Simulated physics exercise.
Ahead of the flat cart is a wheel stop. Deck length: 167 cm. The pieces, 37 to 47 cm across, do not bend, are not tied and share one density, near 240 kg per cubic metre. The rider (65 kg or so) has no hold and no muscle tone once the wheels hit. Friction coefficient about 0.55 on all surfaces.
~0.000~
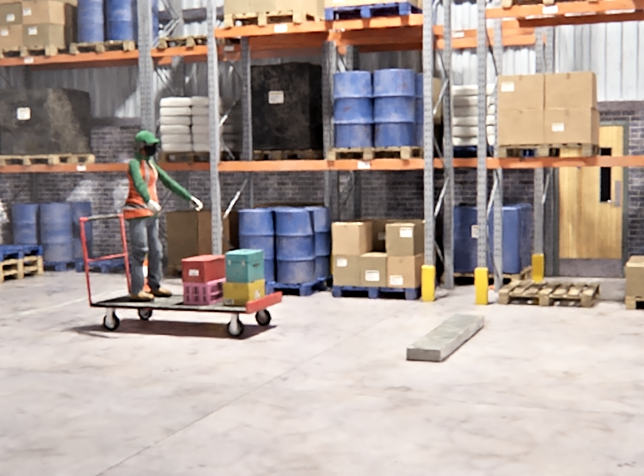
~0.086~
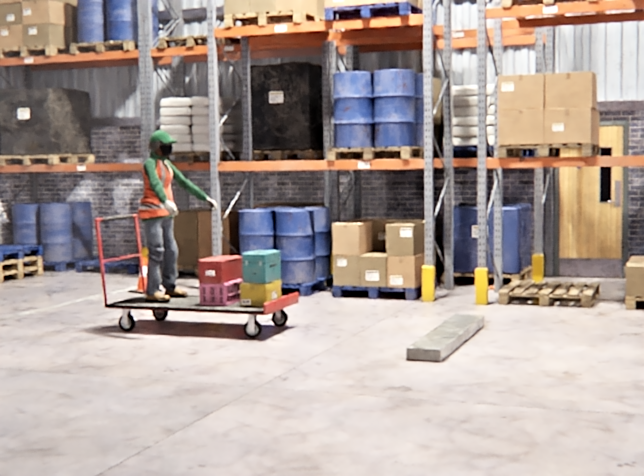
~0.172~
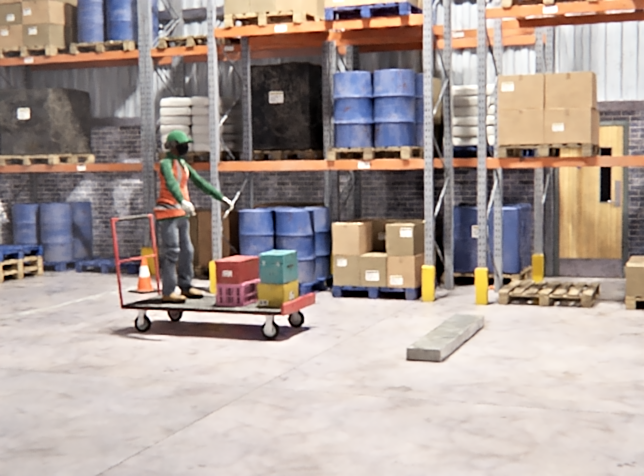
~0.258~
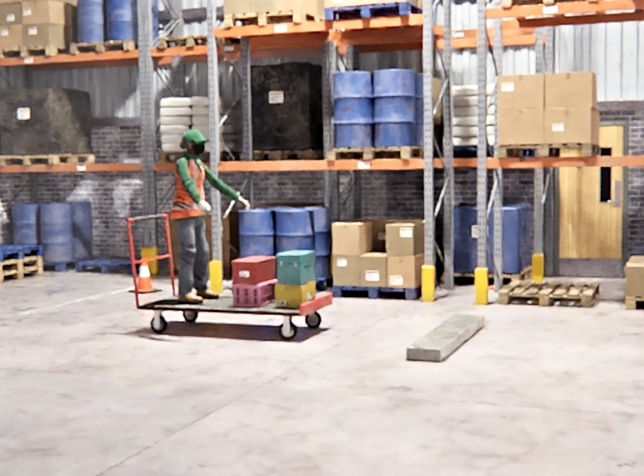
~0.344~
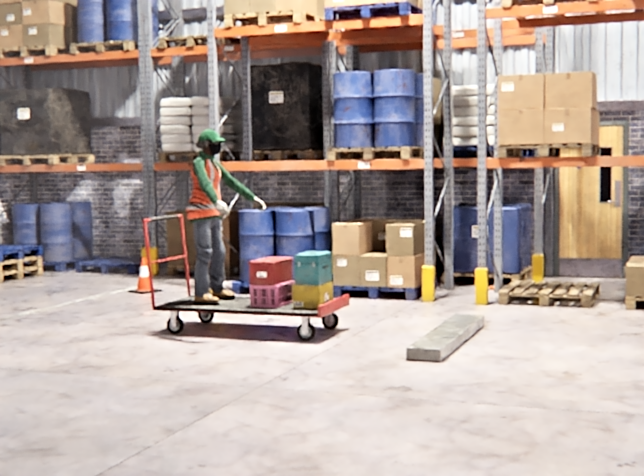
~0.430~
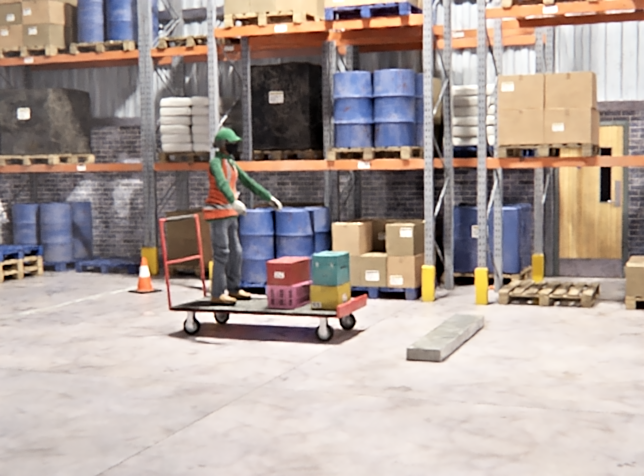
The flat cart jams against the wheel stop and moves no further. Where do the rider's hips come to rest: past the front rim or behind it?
The rider's hips stay over the deck.
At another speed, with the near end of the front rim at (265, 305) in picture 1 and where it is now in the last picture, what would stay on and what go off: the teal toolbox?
Then teal off.
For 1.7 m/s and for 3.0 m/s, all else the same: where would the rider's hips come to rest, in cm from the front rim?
First 60 cm behind, then 90 cm past.
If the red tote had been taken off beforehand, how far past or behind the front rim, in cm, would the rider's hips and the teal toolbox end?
Then hips 40 behind, teal 40 past.
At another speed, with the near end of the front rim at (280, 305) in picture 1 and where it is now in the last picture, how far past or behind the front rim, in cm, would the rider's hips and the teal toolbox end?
Then hips 100 behind, teal 40 past.
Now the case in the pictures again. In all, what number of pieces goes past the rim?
1 in all.
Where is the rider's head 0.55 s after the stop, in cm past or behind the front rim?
Some 0 cm behind it.
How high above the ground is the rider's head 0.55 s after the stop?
Some 90 cm up.
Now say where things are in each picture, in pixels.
In the first picture, hips (141, 210), teal toolbox (245, 266), rim corner (247, 310); 0 cm covered, 172 to go.
In the second picture, hips (157, 210), teal toolbox (262, 267), rim corner (265, 311); 18 cm covered, 154 to go.
In the third picture, hips (173, 210), teal toolbox (279, 267), rim corner (283, 312); 35 cm covered, 136 to go.
In the fourth picture, hips (189, 210), teal toolbox (296, 267), rim corner (301, 313); 53 cm covered, 119 to go.
In the fifth picture, hips (205, 210), teal toolbox (314, 268), rim corner (319, 313); 71 cm covered, 101 to go.
In the sixth picture, hips (221, 210), teal toolbox (332, 268), rim corner (338, 314); 89 cm covered, 83 to go. Speed about 2.1 m/s.
After 0.83 s the deck stops.
After 1.08 s the rider's hips are 81 cm behind the rim, near (355, 238) in the last picture's view.
After 1.38 s the rider's hips are 57 cm behind the rim, near (380, 261) in the last picture's view.
After 1.83 s the rider's hips are 53 cm behind the rim, near (385, 256) in the last picture's view.
Final state at 2.1 s, past the rim, teal toolbox; behind it, pink crate, yellow parcel, red tote and the rider's hips.
